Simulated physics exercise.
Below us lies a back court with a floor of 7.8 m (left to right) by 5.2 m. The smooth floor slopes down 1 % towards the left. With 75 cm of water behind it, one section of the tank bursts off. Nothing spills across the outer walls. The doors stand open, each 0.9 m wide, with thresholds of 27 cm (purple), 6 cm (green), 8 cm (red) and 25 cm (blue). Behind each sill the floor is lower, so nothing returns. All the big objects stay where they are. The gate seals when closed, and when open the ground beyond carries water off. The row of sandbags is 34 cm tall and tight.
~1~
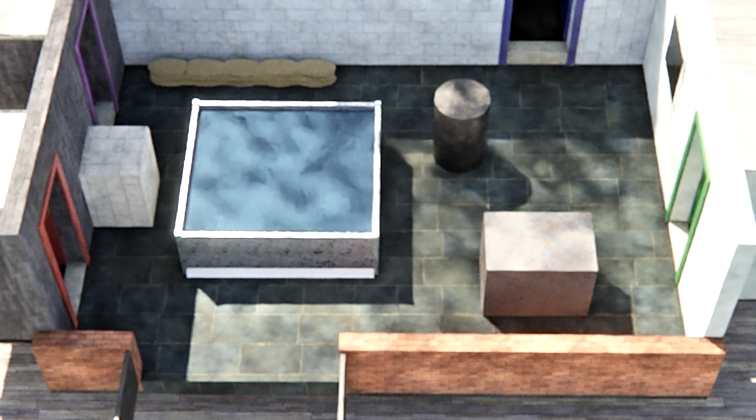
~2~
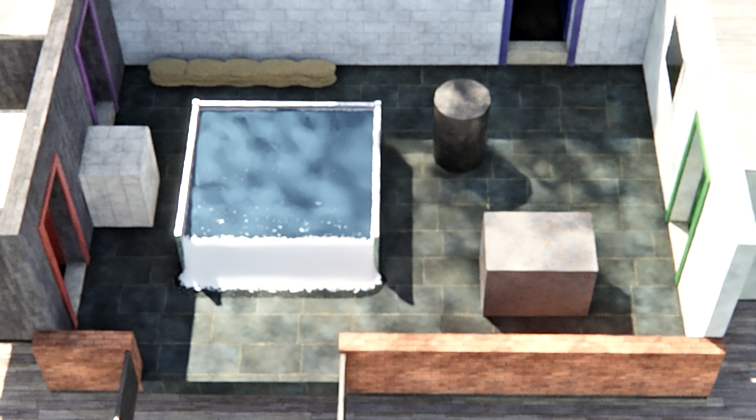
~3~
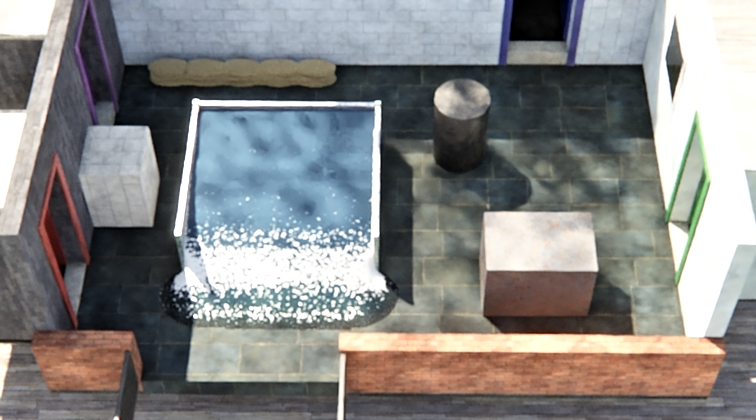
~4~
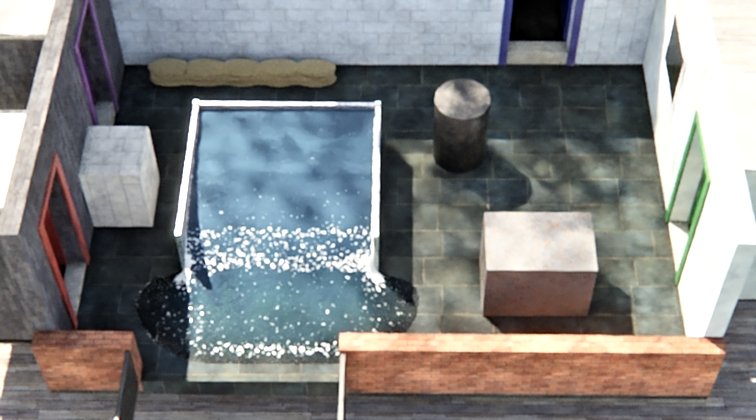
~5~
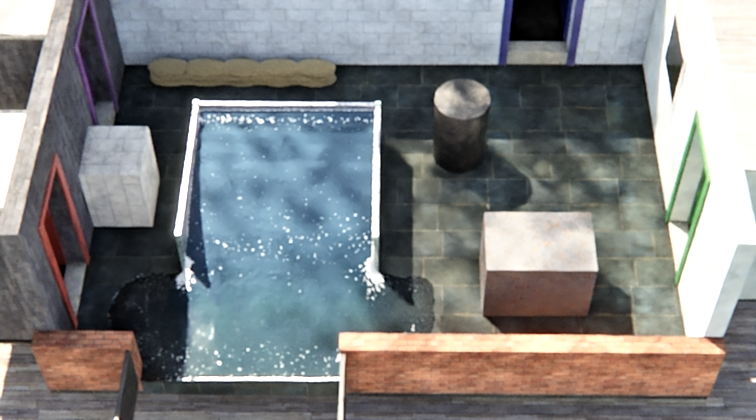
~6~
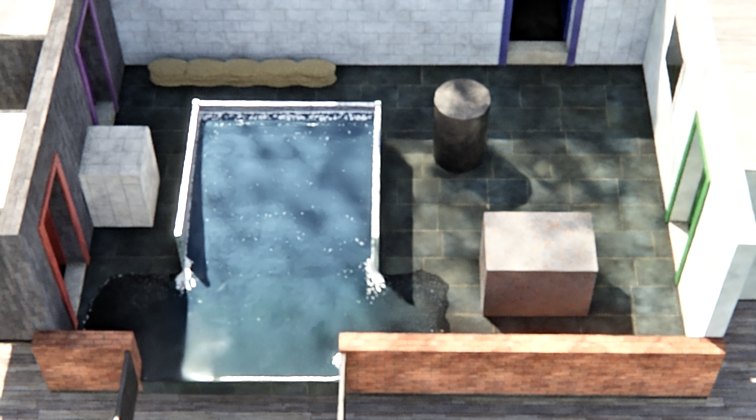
Water bursts from the front of a raised tank and spreads across the dark tiled floor.
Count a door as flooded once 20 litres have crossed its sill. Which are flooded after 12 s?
Door by door: At the purple door it keeps below the limit; at the green door it stays under the limit; at the red door it stays under the limit; at the blue door it stays under the limit.
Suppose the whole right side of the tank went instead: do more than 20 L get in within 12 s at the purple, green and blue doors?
Against that limit: Purple not over, green past it, blue under.
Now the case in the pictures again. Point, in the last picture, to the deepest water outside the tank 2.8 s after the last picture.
Near (673, 366).
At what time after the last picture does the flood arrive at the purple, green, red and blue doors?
Arrival: Purple 4.5 s, green 2.0 s, red 0.2 s, blue 5.0 s.
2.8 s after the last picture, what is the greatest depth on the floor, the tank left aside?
Up to some 26 cm.
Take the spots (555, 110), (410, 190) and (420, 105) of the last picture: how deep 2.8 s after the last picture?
In that order: 0, 1 and 0 cm.
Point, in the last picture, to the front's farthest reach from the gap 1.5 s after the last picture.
At about (688, 366).
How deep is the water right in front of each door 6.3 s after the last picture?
Depths in cm: Purple 2, green 4, red 6, blue 6.
Then, 0.7 s after the last picture water covers 20 % of the floor and is deepest (40 cm) near (355, 365); purple door not reached, green door not reached, red door 4 cm at the sill, 0 L in, blue door not reached.
Then, 1.5 s after the last picture water covers 30 % of the floor and is deepest (32 cm) near (355, 365); purple door not reached, green door not reached, red door 7 cm at the sill, 0 L in, blue door not reached.
Then, 2.8 s after the last picture water covers 45 % of the floor and is deepest (26 cm) near (673, 366); purple door not reached, green door 6 cm at the sill, 0 L in, red door 7 cm at the sill, 1 L in, blue door not reached.
Then, 6.3 s after the last picture water covers 75 % of the floor and is deepest (8 cm) near (69, 363); purple door 2 cm at the sill, 0 L in, green door 4 cm at the sill, 1 L in, red door 6 cm at the sill, 2 L in, blue door 6 cm at the sill, 0 L in.
Then, 11.3 s after the last picture water covers 90 % of the floor and is deepest (8 cm) near (126, 65); purple door 4 cm at the sill, 0 L in, green door 1 cm at the sill, 1 L in, red door 4 cm at the sill, 2 L in, blue door 3 cm at the sill, 0 L in.
